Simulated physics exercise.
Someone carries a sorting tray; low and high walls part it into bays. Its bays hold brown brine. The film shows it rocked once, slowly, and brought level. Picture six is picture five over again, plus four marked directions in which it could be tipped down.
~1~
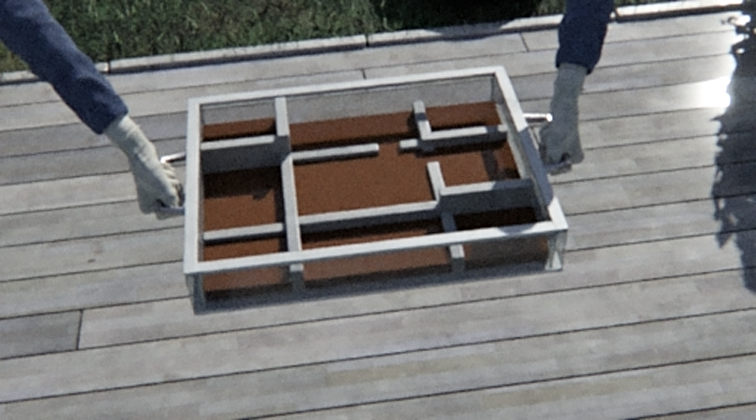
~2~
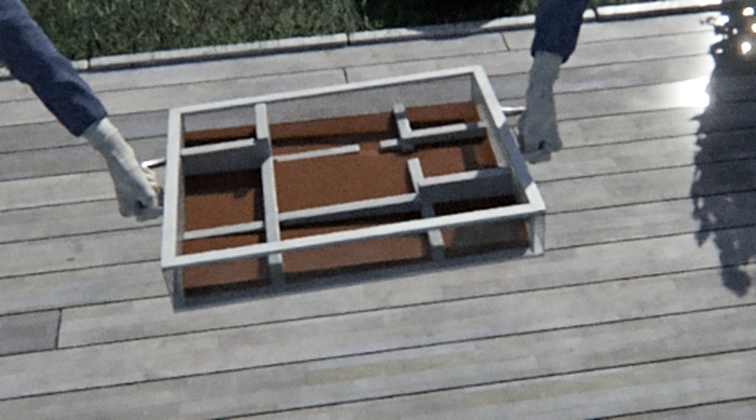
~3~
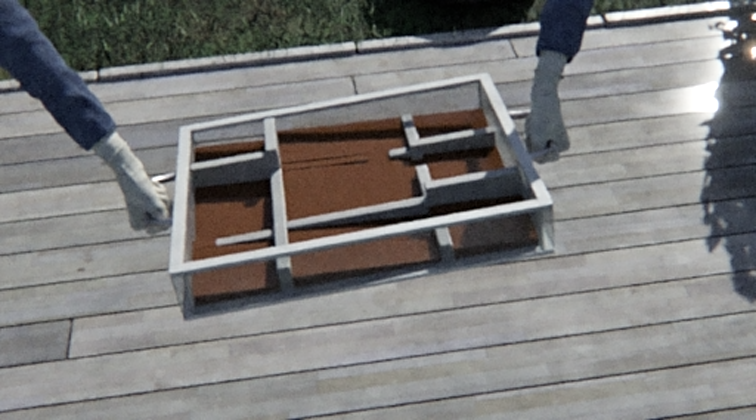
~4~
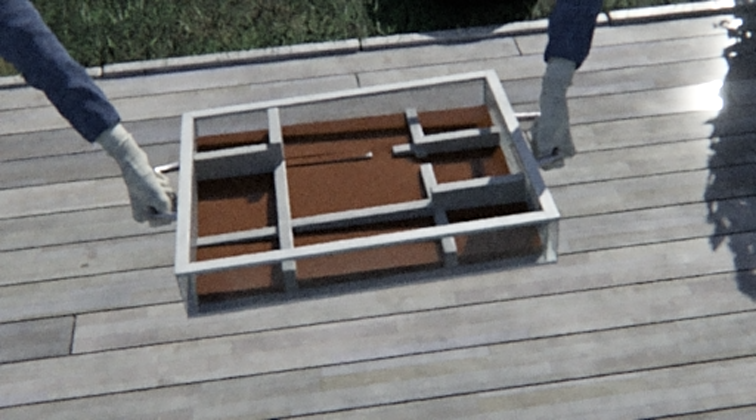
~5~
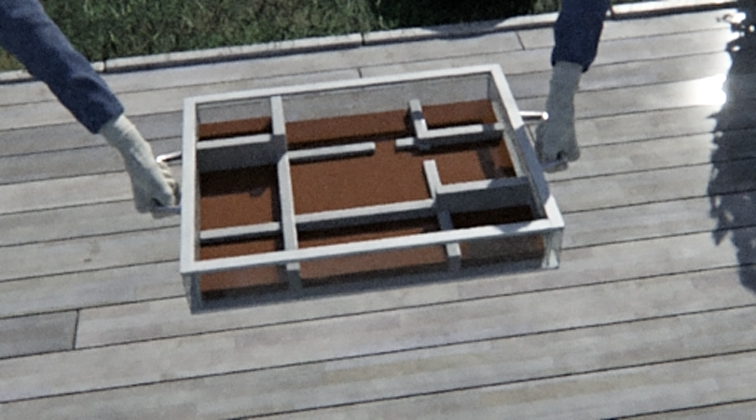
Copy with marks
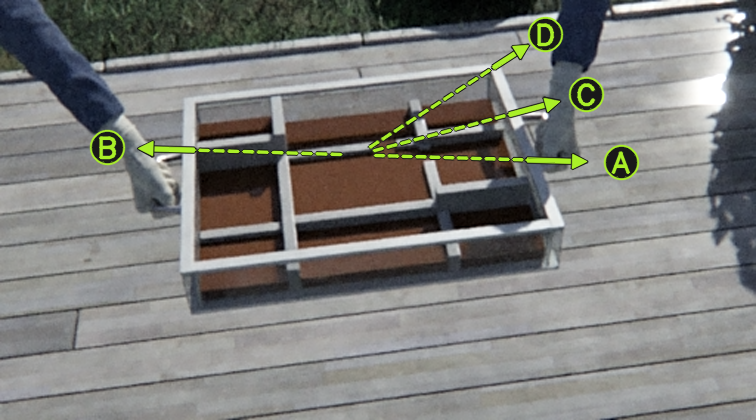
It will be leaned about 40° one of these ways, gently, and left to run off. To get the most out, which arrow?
Best: D.
On the marked copy, A ends at (581, 161); B ends at (143, 148); C ends at (554, 102); D ends at (524, 47).
Choosing A, about 35 % stays in the tray, the largest part in the front right bay.
Choosing B, about 34 % stays in the tray, the largest part in the centre left bay.
Choosing C, about 37 % stays in the tray, the largest part in the back right bay.
Choosing D, about 23 % stays in the tray, the largest part in the back right bay.
